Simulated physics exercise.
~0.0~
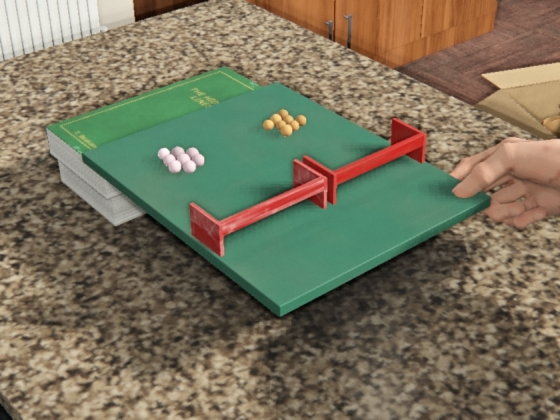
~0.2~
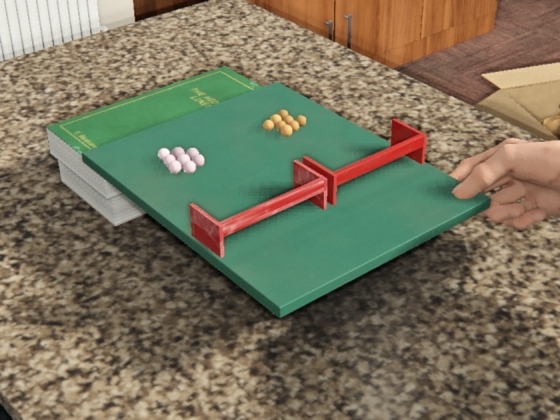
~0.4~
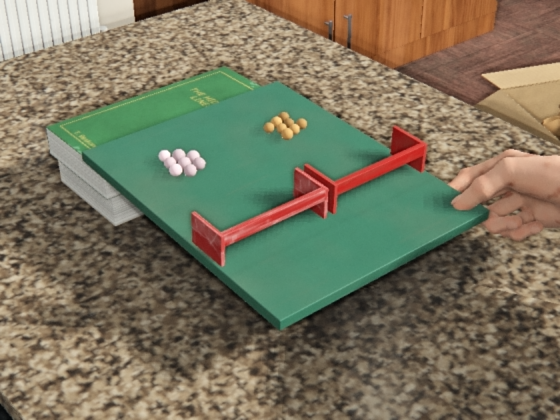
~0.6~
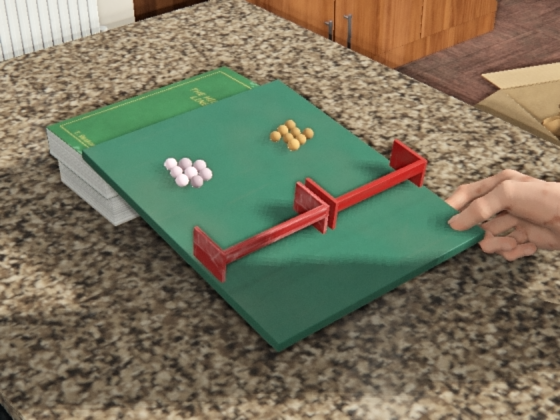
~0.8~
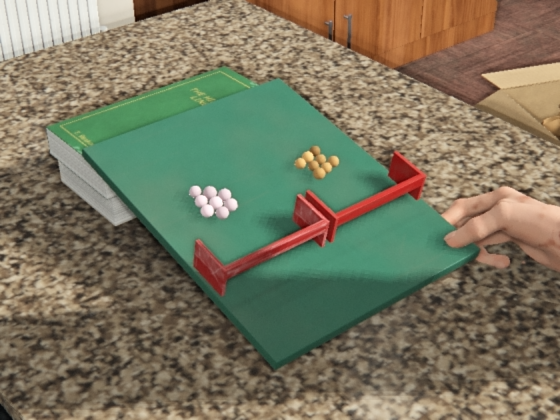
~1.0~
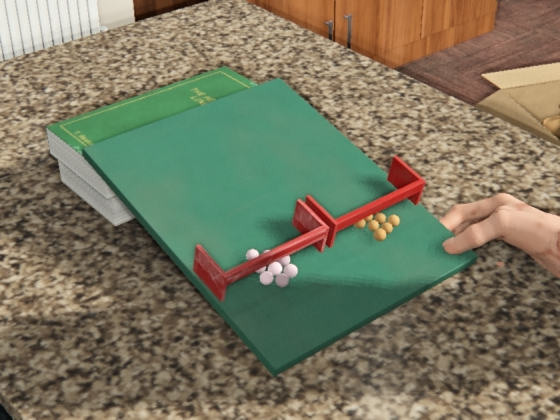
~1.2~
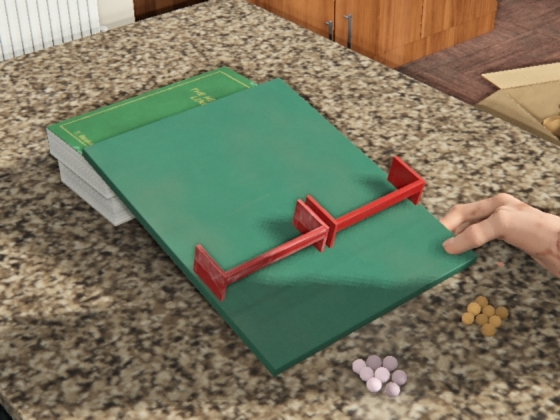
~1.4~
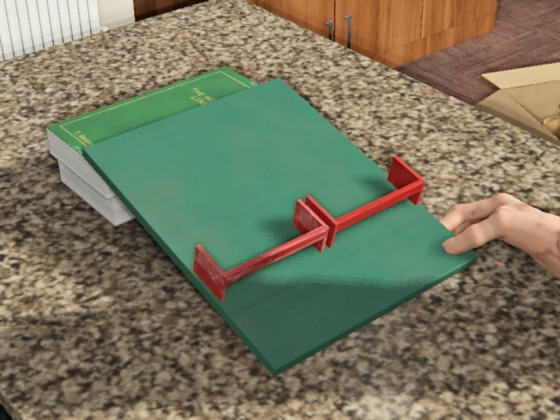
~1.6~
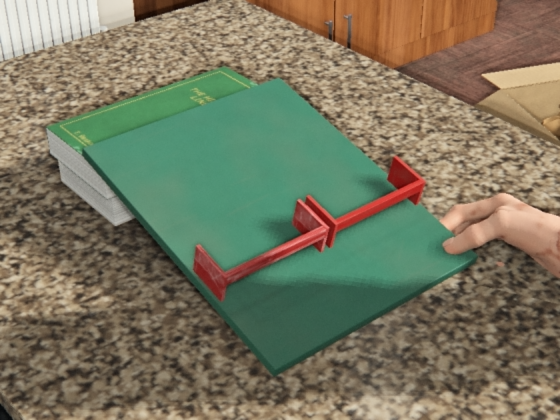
The video shows a hand lowering one end of a green board propped on books until it slopes, and clusters of white and orange balls slide down, pass under two raised red bars, cross the speckled countertop and leave view, while the board stays tilted.
